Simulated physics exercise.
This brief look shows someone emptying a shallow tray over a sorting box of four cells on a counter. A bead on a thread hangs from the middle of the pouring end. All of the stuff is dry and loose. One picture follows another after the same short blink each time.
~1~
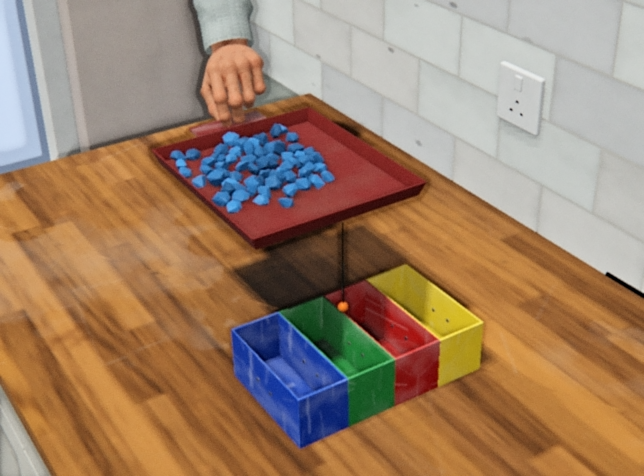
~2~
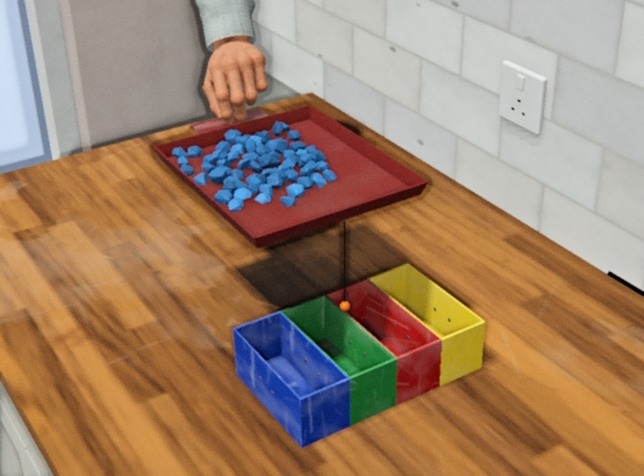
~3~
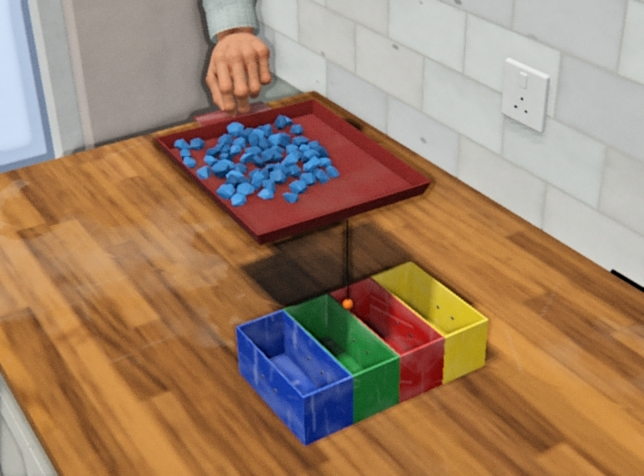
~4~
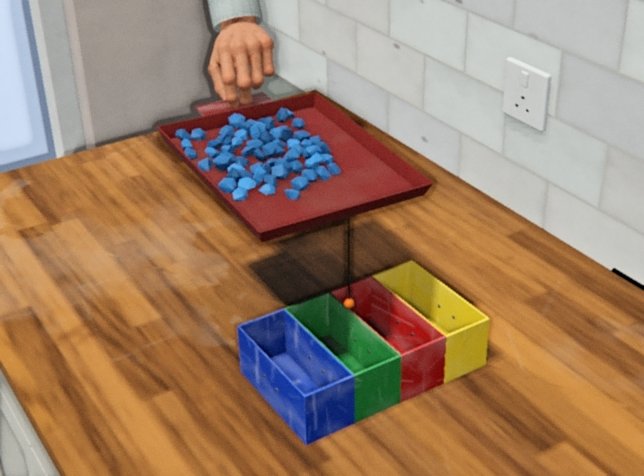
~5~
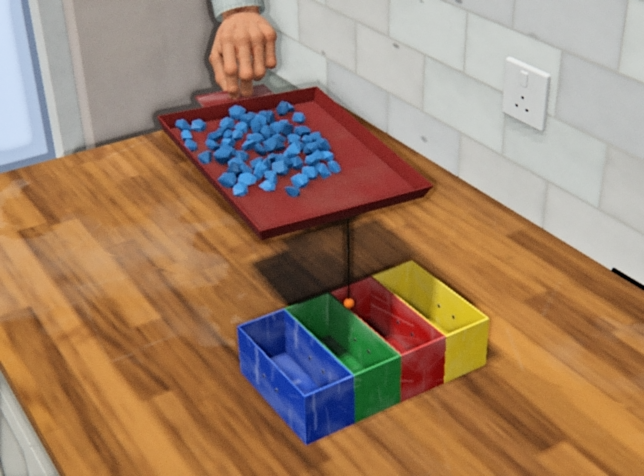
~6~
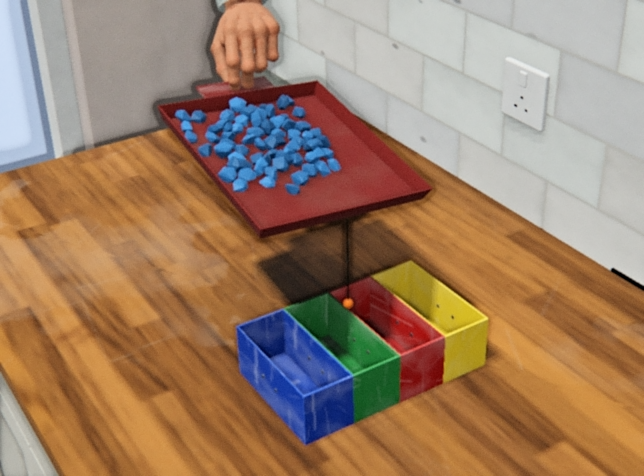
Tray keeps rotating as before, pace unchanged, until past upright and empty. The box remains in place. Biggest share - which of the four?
Yellow cell.
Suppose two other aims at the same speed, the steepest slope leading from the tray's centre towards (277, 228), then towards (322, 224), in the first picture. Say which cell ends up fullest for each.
In turn: Blue; the blue one.
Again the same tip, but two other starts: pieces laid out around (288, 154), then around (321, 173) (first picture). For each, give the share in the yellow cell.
You'd get near 70 percent first and near 70 percent after that.
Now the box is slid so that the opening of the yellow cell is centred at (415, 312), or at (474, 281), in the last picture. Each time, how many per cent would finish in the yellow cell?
About 50 and 0 per cent.
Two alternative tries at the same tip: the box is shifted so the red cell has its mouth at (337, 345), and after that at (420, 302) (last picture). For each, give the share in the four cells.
About 10 per cent, then about 100 per cent.
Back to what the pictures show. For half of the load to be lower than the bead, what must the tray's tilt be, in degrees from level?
About 85 degrees.
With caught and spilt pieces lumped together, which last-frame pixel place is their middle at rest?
I'd mark it at roughly (427, 339).
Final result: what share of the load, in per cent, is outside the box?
Near 10 %.
Soon after the last picture, tray tipped steeply; most on the tray; a small part in the yellow cell; a stray few in the red cell; a small part falling or outside the box.
A little later, tray tipped right over; about two thirds in the yellow cell; about a quarter in the red cell; a small part falling or outside the box.
Later still, tray tipped past a quarter turn; about two thirds in the yellow cell; about a quarter in the red cell; a small part falling or outside the box.
At rest, tray tipped past a quarter turn; about two thirds in the yellow cell; about a quarter in the red cell; none in the blue cell; none in the green cell; a small part outside the box.
